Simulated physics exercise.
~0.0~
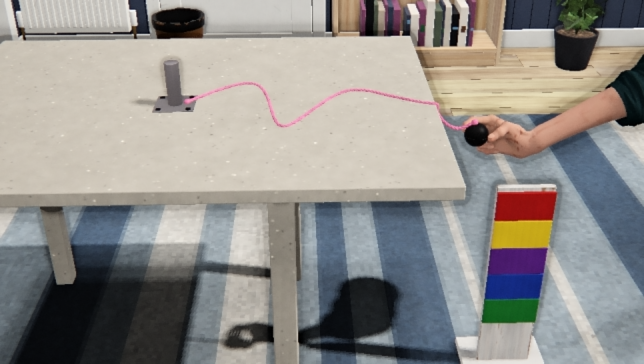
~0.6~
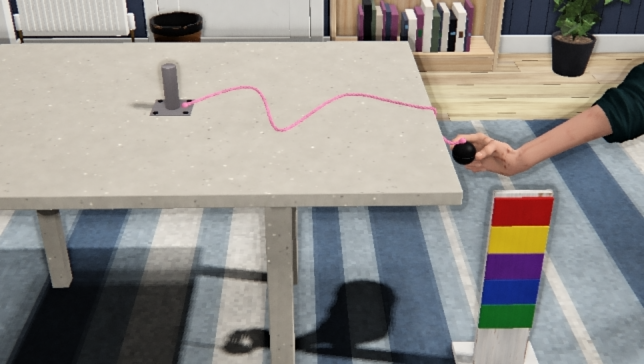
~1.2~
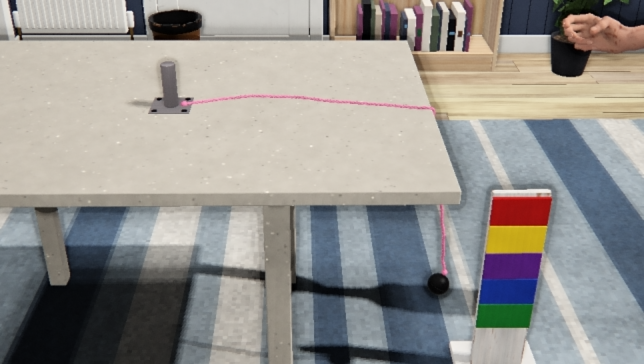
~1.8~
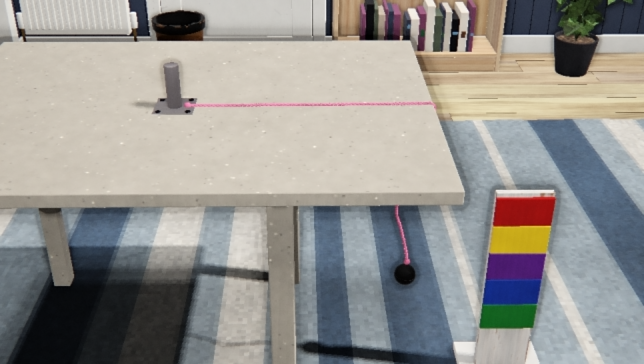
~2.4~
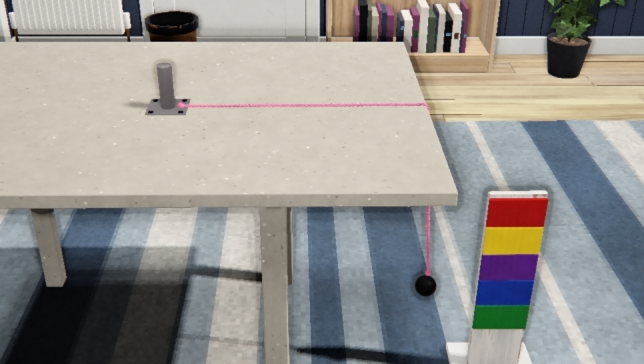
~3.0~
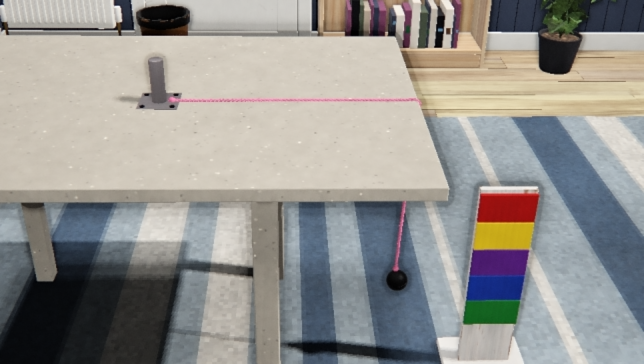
Black ball on a pink shoelace dropping from a hand off a table's end, then swaying gently, level with the blue band.
